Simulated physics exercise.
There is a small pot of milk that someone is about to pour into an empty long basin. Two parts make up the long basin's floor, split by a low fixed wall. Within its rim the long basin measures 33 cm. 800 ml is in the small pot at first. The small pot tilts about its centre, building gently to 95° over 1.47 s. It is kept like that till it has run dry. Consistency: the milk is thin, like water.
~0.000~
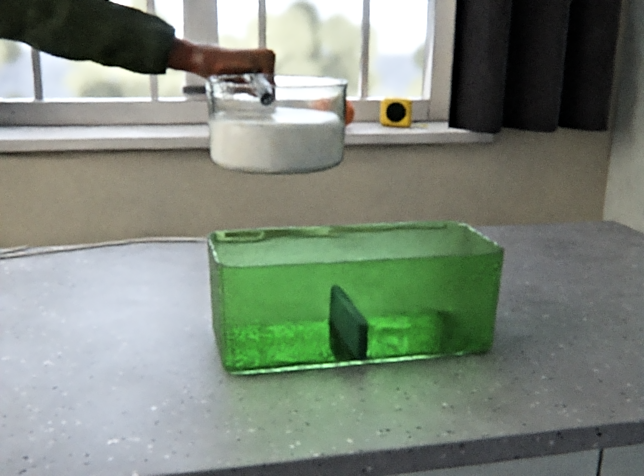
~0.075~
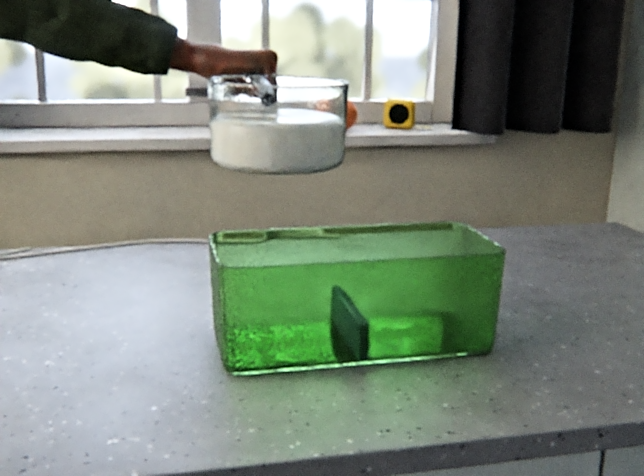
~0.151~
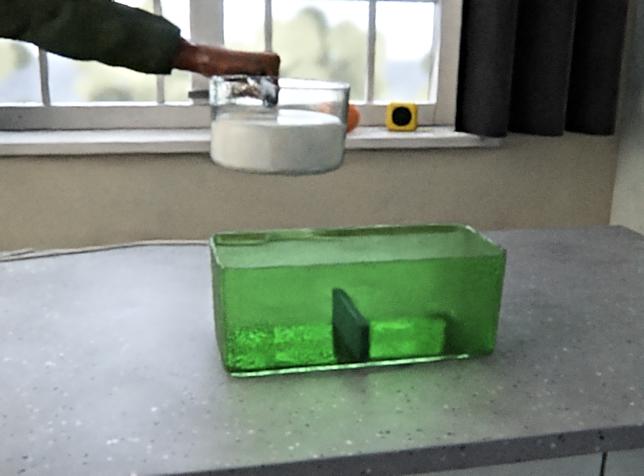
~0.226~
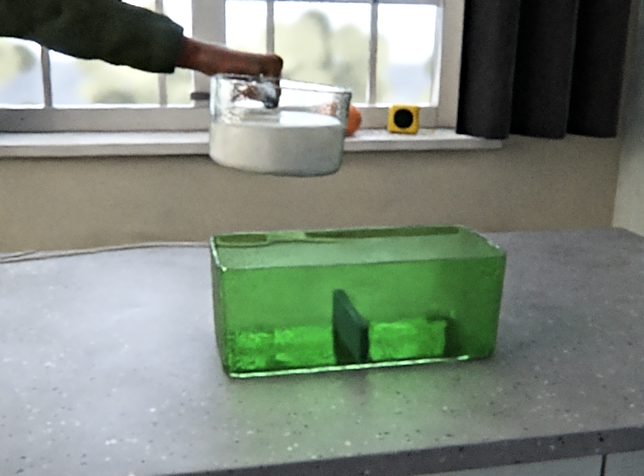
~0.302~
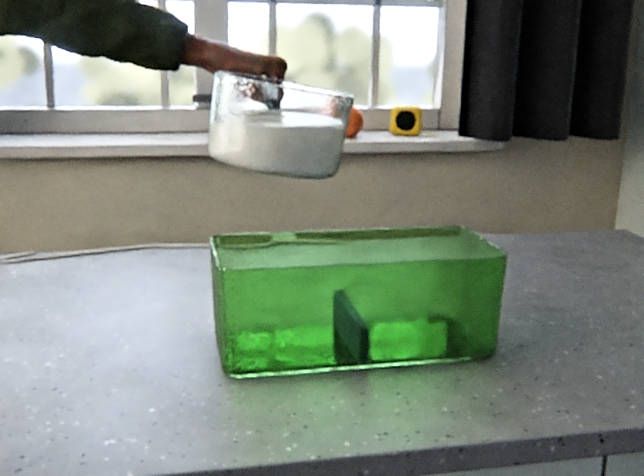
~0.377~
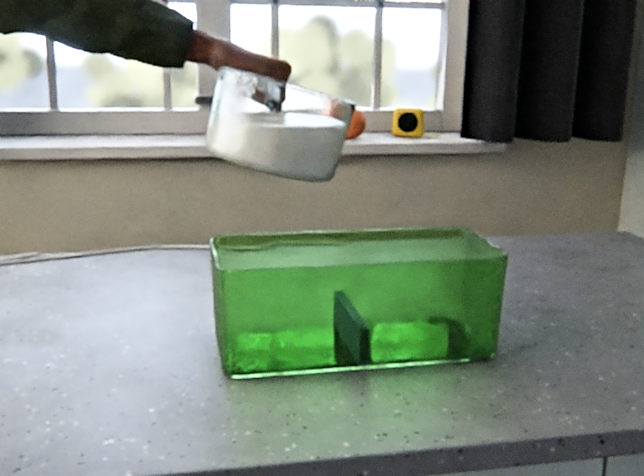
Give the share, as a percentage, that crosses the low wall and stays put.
Around 95 %.
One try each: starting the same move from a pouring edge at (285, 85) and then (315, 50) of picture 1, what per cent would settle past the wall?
The first try gives 35 percent and the second 85 percent.
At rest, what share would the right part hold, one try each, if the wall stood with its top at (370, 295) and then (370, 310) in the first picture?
Result: 80 per cent, then 70 per cent.
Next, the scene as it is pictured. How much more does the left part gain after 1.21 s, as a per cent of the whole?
Near 4 percent, more or less.
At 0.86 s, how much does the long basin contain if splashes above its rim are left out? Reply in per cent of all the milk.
About 2%.
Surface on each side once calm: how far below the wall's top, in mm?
It's around 44 mm on the left side and around 10 mm on the right side.
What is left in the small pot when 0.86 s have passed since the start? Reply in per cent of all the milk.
Near 80 in a hundred.
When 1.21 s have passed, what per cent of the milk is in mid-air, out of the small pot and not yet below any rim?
Near 16 per cent, I'd say.
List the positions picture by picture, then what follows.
Tilt 0°; pouring edge (344, 82); surface from (212, 117) to (339, 116); the long basin's rim runs from (213, 250) to (482, 237); the wall's top is at (348, 304), in the first frame.
Tilt 1°; pouring edge (345, 84); surface from (213, 118) to (340, 117), in the second frame.
Tilt 2°; pouring edge (347, 87); surface from (214, 119) to (341, 118), in the third frame.
Tilt 5°; pouring edge (348, 92); surface from (214, 120) to (341, 120), in the fourth frame.
Tilt 10°; pouring edge (350, 98); surface from (213, 120) to (342, 120), in the fifth frame.
Tilt 15°; pouring edge (352, 105); surface from (212, 122) to (343, 122), in the sixth frame.
By 0.86 s the tilt is 60° and 81 per cent is still to pour, 0 is left of the wall and 2 right of it.
By 1.21 s the tilt is 88° and 28 per cent is still to pour, 1 is left of the wall and 56 right of it.
By 1.57 s the tilt is 95° and 5 per cent is still to pour, 3 is left of the wall and 89 right of it.
By 1.97 s the tilt is 95° and 1 per cent is still to pour, 4 is left of the wall and 95 right of it.
At rest 5 per cent lies left of the wall, 95 right of it and 0 outside.
